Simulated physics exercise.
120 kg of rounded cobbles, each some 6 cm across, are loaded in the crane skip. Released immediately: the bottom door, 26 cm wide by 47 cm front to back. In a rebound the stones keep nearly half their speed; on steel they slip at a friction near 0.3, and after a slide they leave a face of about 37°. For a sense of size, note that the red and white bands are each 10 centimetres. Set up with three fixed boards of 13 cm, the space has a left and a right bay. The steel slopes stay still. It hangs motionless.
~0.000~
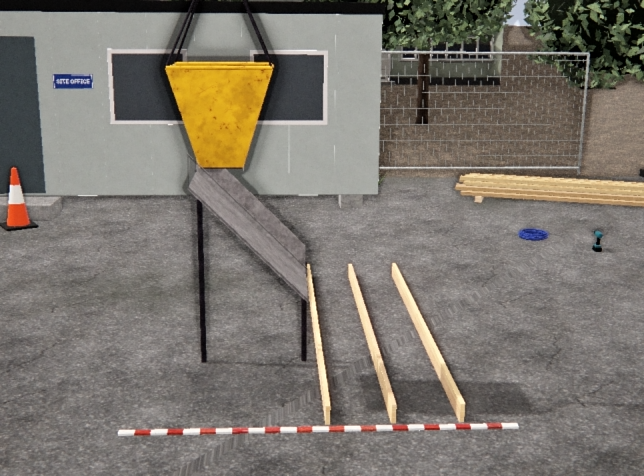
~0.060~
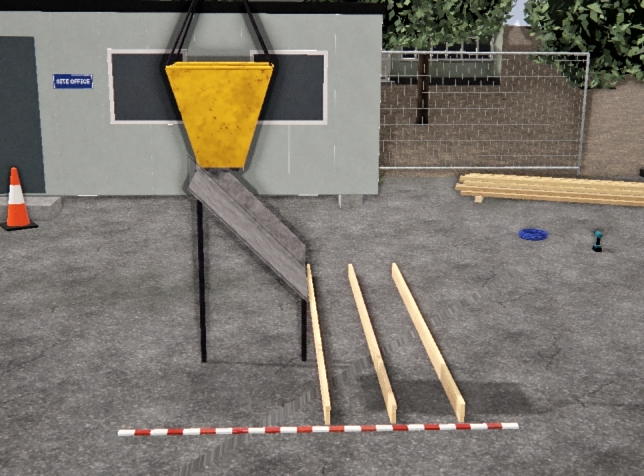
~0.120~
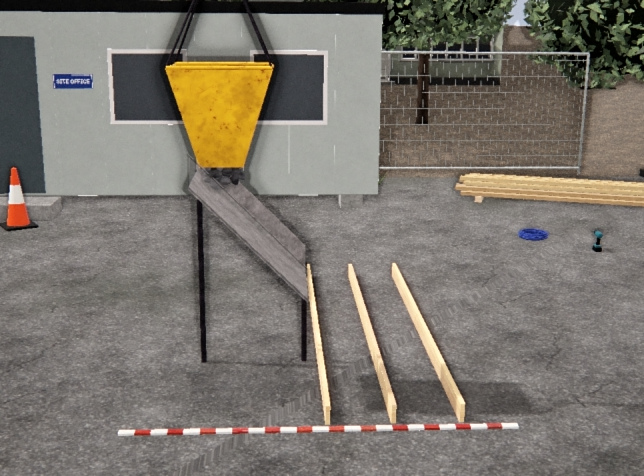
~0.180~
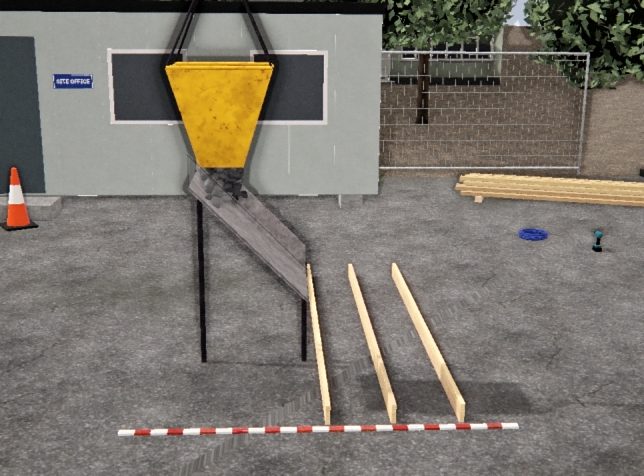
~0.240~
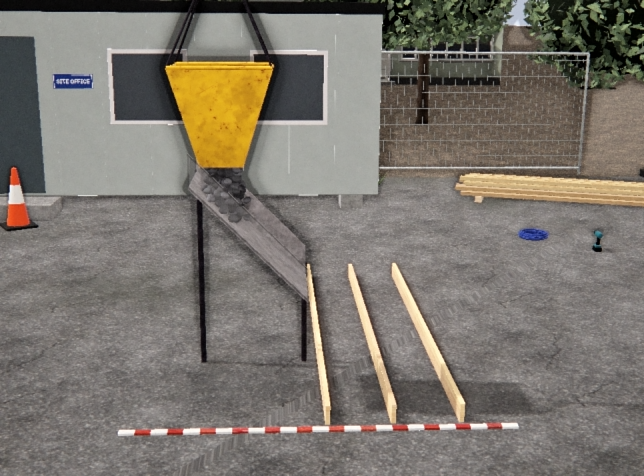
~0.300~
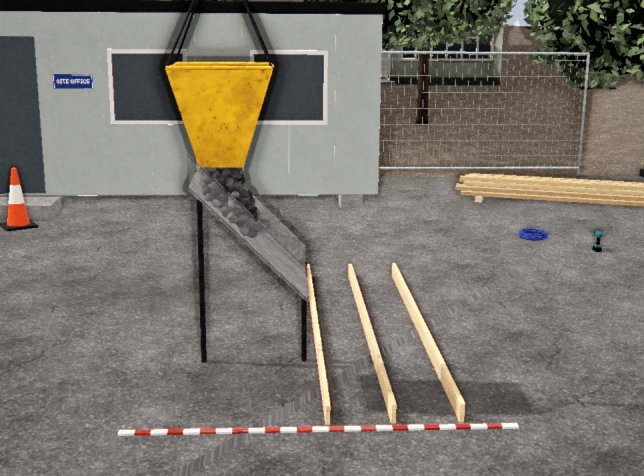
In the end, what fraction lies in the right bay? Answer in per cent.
Around 36 %.
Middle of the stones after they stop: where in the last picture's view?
Centre position approx (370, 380).
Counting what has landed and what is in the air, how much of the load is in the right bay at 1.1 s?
Some 15 per cent has got there by then.
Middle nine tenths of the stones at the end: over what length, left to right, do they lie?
Some 70 cm from left to right.
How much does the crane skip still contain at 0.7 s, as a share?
Near 0 % is still in there.
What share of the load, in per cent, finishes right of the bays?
About 0 percent of the load.
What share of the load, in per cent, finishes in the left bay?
I'd say close to 65 per cent of the load ends there.
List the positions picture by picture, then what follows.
The outlet is at (221, 160); nothing has dropped yet, in the first frame.
The outlet is at (221, 160); 3 % is out, in the second frame.
Outlet at (221, 160), the stream shows down to (230, 178); 90 % still inside, in the third frame.
Outlet at (221, 160), the stream shows down to (231, 196); 81 % still inside, in the fourth frame.
Outlet at (221, 160), the stream shows down to (239, 214); 72 % still inside, in the fifth frame.
Outlet at (221, 160), the stream shows down to (252, 228); 63 % still inside, in the sixth frame.
After 0.7 s, 1 % in the crane skip, 67 % on the steel, 10 % falling or lying left of the bays, 21 % falling or lying in the left bay; the stones farthest right are at (382, 371).
After 1.1 s, 0 % in the crane skip, 13 % on the steel, 6 % falling or lying left of the bays, 65 % falling or lying in the left bay, 16 % falling or lying in the right bay; the stones farthest right are at (439, 369).
After 1.7 s, 0 % in the crane skip, 63 % falling or lying in the left bay, 36 % falling or lying in the right bay, 2 % falling or lying right of the bays; the stones farthest right are at (486, 380).
After 2.6 s, 0 % in the crane skip, 63 % falling or lying in the left bay, 36 % falling or lying in the right bay, 2 % falling or lying right of the bays; the stones farthest right are at (497, 381).
After 4.5 s, 0 % in the crane skip, 63 % in the left bay, 36 % in the right bay, 2 % right of the bays; the stones farthest right are at (497, 381).
